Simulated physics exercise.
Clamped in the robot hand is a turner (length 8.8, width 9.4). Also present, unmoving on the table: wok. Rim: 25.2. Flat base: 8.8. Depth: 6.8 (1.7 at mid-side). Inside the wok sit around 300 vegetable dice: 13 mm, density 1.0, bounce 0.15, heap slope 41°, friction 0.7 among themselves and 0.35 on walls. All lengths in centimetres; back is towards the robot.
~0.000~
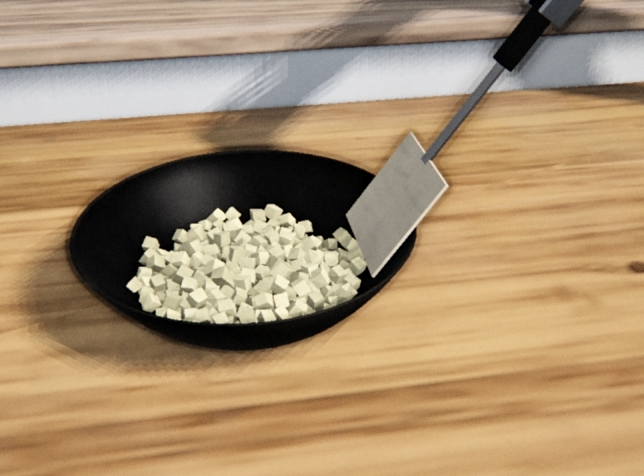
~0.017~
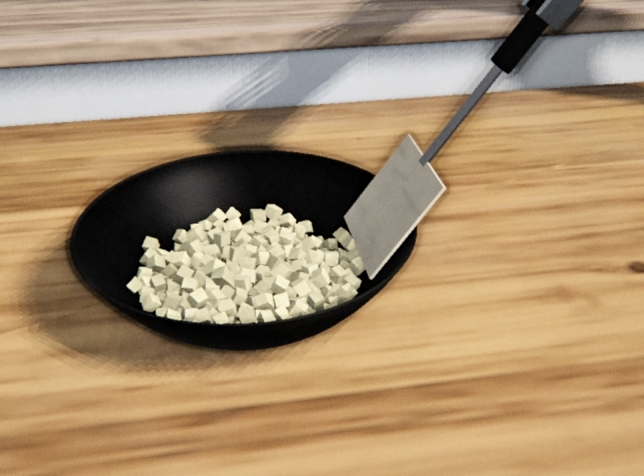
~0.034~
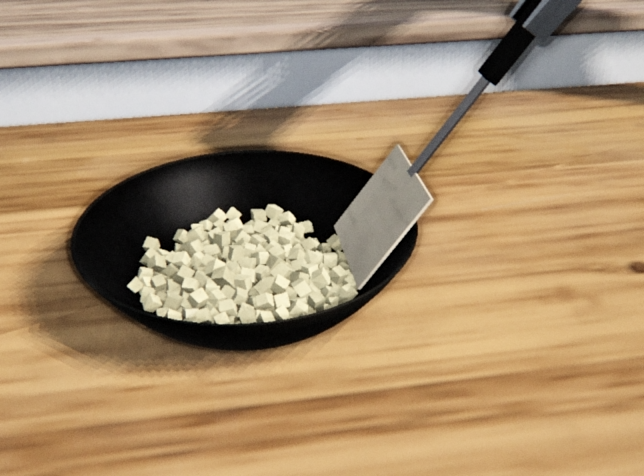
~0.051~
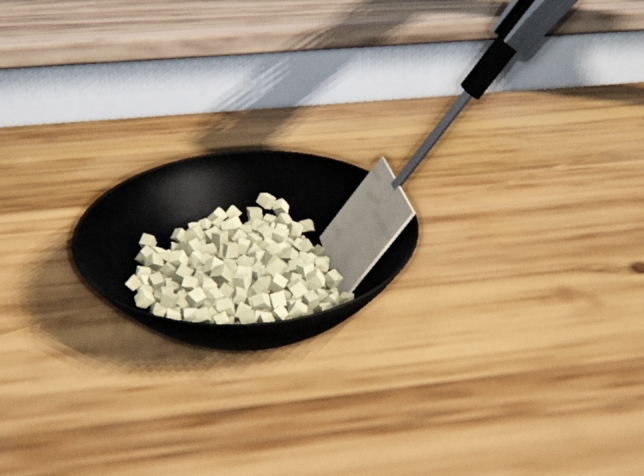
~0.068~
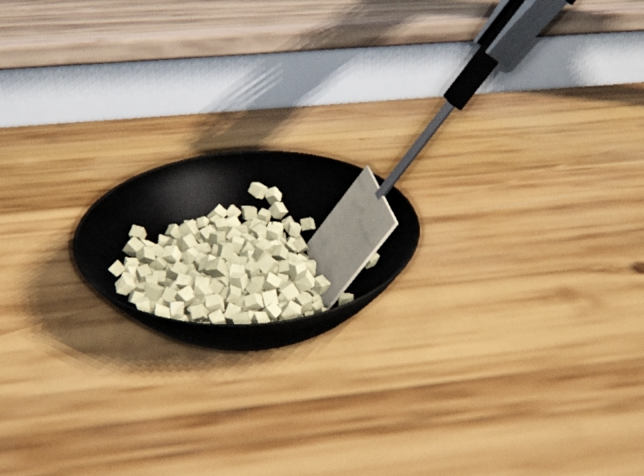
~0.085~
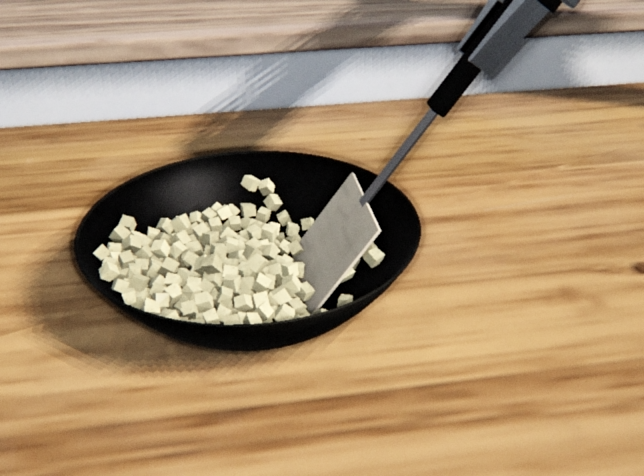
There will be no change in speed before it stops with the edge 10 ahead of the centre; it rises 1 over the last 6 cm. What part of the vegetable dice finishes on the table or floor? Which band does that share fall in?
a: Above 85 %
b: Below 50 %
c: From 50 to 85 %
From 50 to 85 %.
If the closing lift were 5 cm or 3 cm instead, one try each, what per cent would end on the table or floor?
About 60 and 65 per cent.
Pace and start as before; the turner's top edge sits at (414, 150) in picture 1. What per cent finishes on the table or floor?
Around 75 percent ends up on the table or floor.
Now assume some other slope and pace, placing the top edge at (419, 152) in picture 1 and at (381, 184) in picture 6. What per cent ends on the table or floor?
70 per cent.
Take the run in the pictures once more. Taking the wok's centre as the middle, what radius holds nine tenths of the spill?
About 40 cm from the centre.
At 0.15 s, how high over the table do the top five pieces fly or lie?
Height: Approx. 9 cm.
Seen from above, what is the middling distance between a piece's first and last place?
The figure is about 26 cm.
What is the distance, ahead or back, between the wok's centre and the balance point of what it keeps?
Roughly 2.0 centimetres ahead.
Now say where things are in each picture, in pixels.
Turner top edge at (428, 157), sloping 54°; upper third of the load around (248, 264), from x 135 to 355, top at y 210; 295 in the wok, in the first picture.
Turner top edge at (426, 159), sloping 54°; upper third of the load around (248, 264), from x 135 to 355, top at y 215, in the second picture.
Turner top edge at (414, 170), sloping 54°; upper third of the load around (248, 266), from x 135 to 355, top at y 210, in the third picture.
Turner top edge at (398, 183), sloping 54°; upper third of the load around (240, 264), from x 135 to 365, top at y 200, in the fourth picture.
Turner top edge at (382, 193), sloping 54°; upper third of the load around (219, 267), from x 115 to 370, top at y 190, in the fifth picture.
Turner top edge at (366, 200), sloping 54°; upper third of the load around (203, 262), from x 100 to 375, top at y 185; 295 in the wok, in the sixth picture.
After 0.15 s, sloping 54°, highest piece 10 above the table; 291 in the wok, 4 on the blade or in flight.
After 0.21 s, sloping 54°, highest piece 13 above the table; 260 in the wok, 35 on the blade or in flight.
After 0.44 s, sloping 54°, highest piece 12 above the table; 94 in the wok, 62 on the table or floor, 139 on the blade or in flight.
After 1.49 s, sloping 54°, highest piece 3 above the table; 201 on the table or floor, 94 in the wok.
At rest, 201 on the table or floor, 94 in the wok. That is 68 % on the table or floor.
